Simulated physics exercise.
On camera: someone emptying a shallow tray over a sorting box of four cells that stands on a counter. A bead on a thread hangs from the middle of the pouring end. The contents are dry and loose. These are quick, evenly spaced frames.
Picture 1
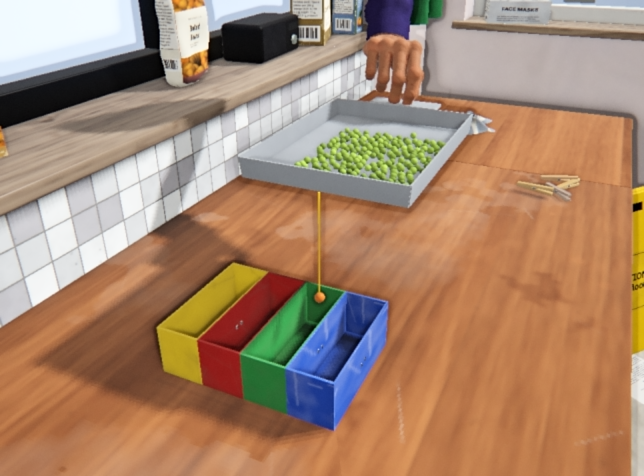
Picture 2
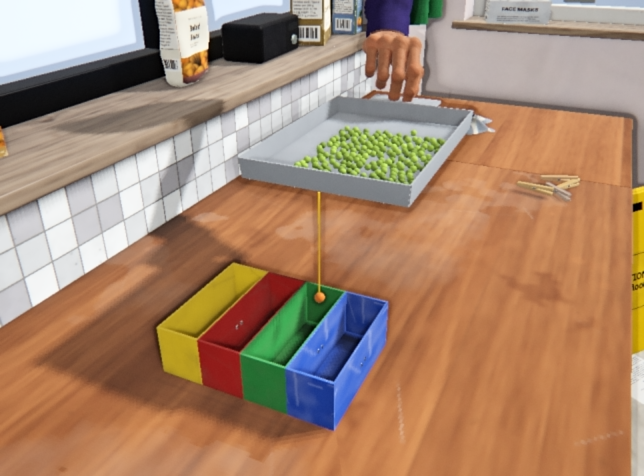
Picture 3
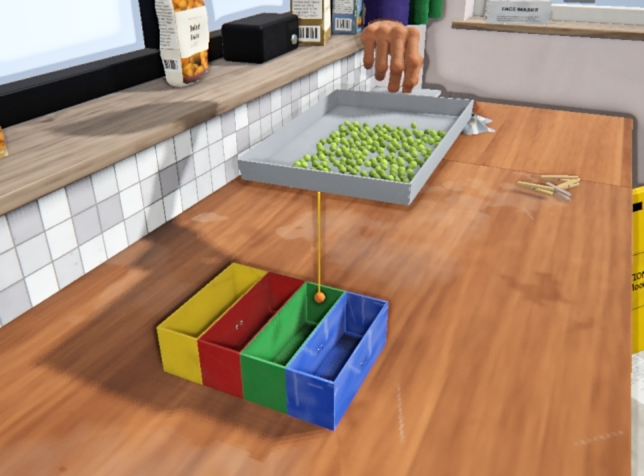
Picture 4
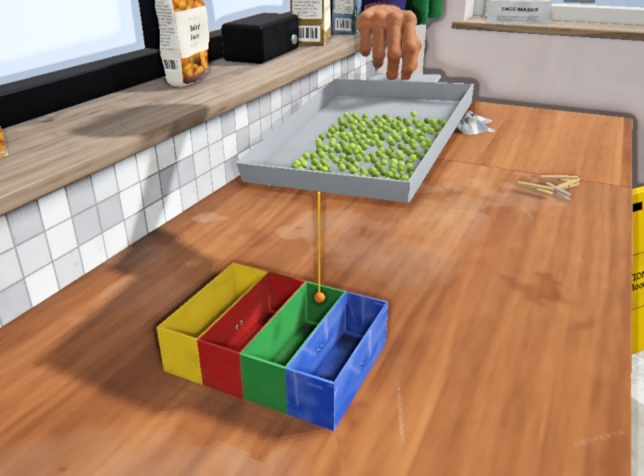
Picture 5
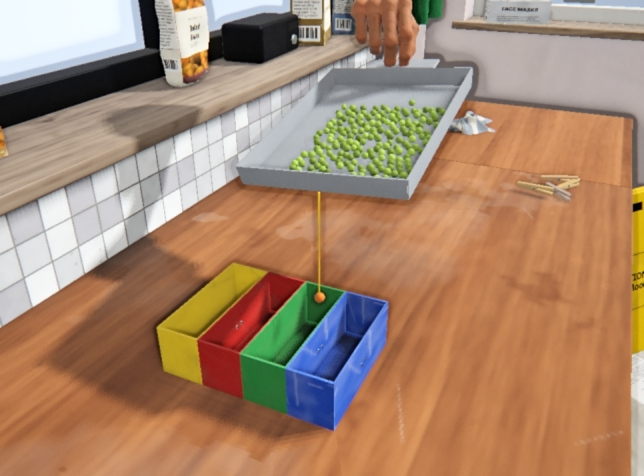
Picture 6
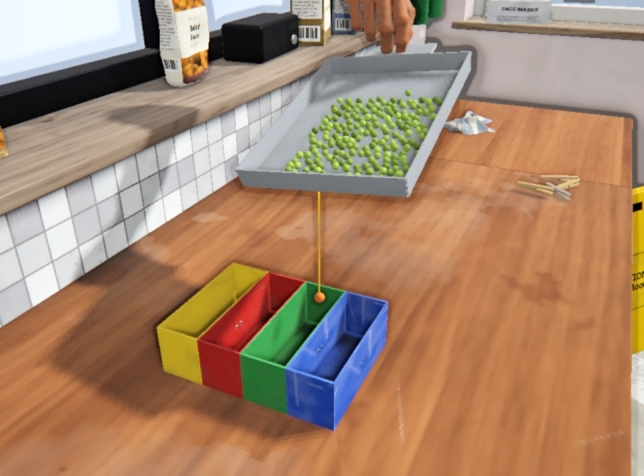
The video shows a hand at the far end of a shallow grey tray of green peas, raising that end so the tray tilts toward the viewer above a box with yellow, red, green and blue cells.
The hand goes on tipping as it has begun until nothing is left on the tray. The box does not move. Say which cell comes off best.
The red one ends fullest.
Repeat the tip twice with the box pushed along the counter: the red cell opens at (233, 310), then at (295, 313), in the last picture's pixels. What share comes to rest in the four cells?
Near 100 % and 80 %.
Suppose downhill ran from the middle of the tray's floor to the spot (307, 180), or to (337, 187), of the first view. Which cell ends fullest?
In turn: The cell in red; the cell in blue.
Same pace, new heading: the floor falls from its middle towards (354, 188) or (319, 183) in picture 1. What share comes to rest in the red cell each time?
The first gives 0 %, the second 30 %.
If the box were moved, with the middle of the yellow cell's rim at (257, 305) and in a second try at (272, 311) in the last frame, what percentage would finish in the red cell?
The first gives 10 %, the second 0 %.
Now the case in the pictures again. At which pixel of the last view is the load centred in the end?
Around (242, 346).
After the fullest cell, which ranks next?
Second comes yellow.
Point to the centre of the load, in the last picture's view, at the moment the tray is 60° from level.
Around (298, 161).
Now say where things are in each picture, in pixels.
The first frame shows corners of the pouring end at (241, 156) and (410, 185), level; middle of the load at (365, 158), dried peas; bead on its thread at (320, 298); yellow cell at (180, 351); red cell at (221, 365); green cell at (264, 379); blue cell at (310, 395).
The second frame shows corners of the pouring end at (241, 157) and (410, 184), level; middle of the load at (365, 157).
The third frame shows corners of the pouring end at (240, 159) and (409, 183), tipped barely, lowest at the left corner; middle of the load at (365, 153).
The fourth frame shows corners of the pouring end at (239, 162) and (408, 181), tipped a little, lowest at the left corner; middle of the load at (365, 147).
The fifth frame shows corners of the pouring end at (238, 165) and (406, 179), tipped a little, lowest at the left corner; middle of the load at (363, 142).
The sixth frame shows corners of the pouring end at (238, 168) and (404, 177), tipped clearly, lowest at the left corner; middle of the load at (358, 139), most on the move; yellow cell at (180, 351); red cell at (221, 365); green cell at (264, 379); blue cell at (310, 395).
Soon after the last picture, tray tipped steeply; nearly all on the tray; a stray few falling or outside the box.
A little later, tray tipped right over; most on the tray; a small part in the yellow cell; a stray few in the red cell; about a quarter falling or outside the box.
Later still, tray tipped past a quarter turn; about half in the red cell; about a third in the yellow cell; a small part in the green cell; a stray few in the blue cell; a stray few falling or outside the box.
At rest, tray tipped past a quarter turn; about half in the red cell; about a third in the yellow cell; a small part in the green cell; a stray few in the blue cell; a stray few outside the box.
